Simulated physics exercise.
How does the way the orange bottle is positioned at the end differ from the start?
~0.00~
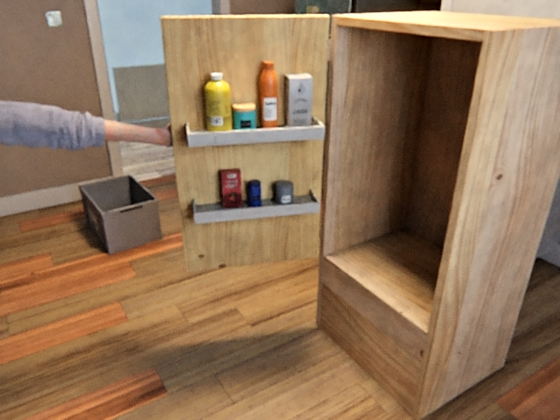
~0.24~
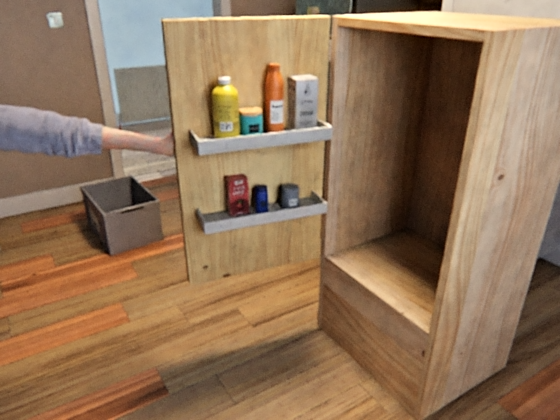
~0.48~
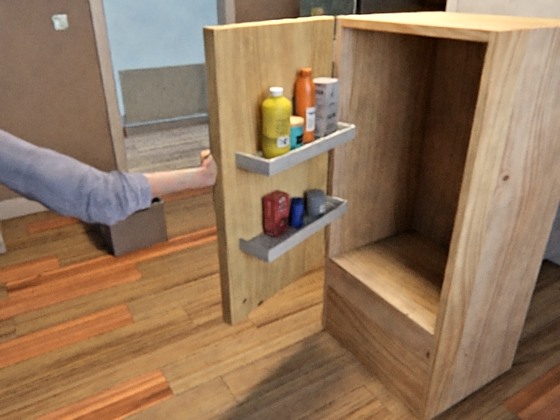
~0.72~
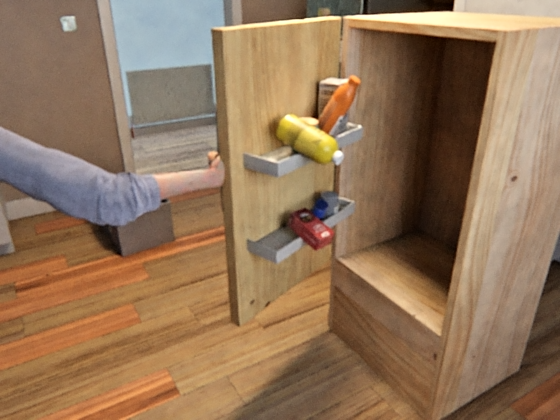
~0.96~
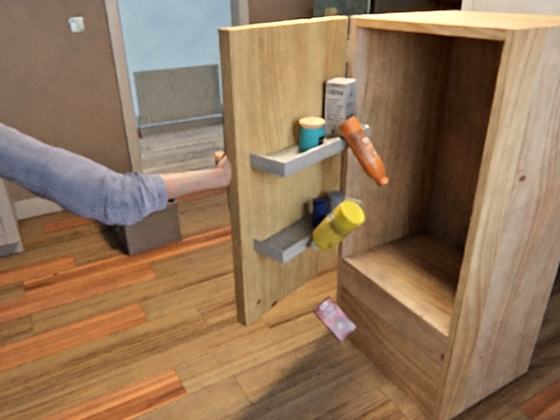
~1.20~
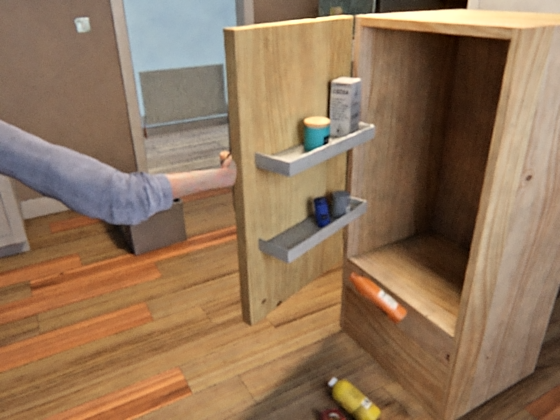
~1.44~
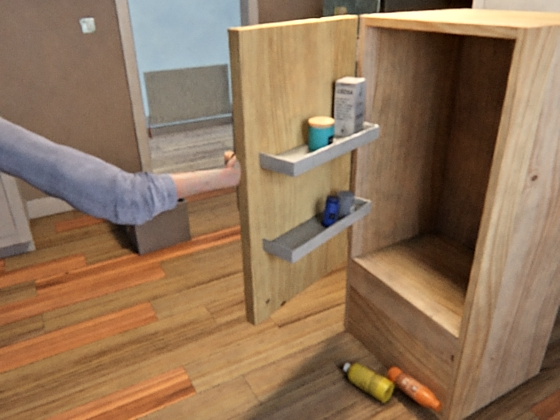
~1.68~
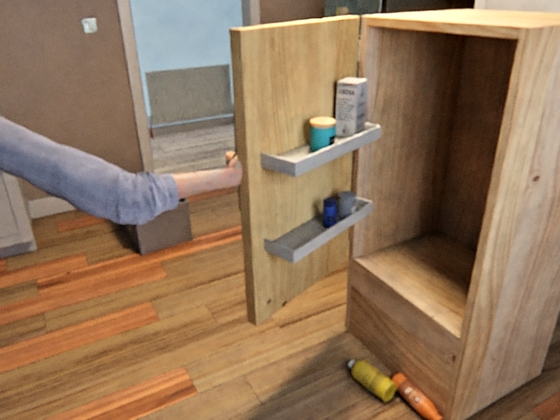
At the start the orange bottle stands upright on the door's upper rack. By the end it is lying on its side on the floor near the base of the cabinet.
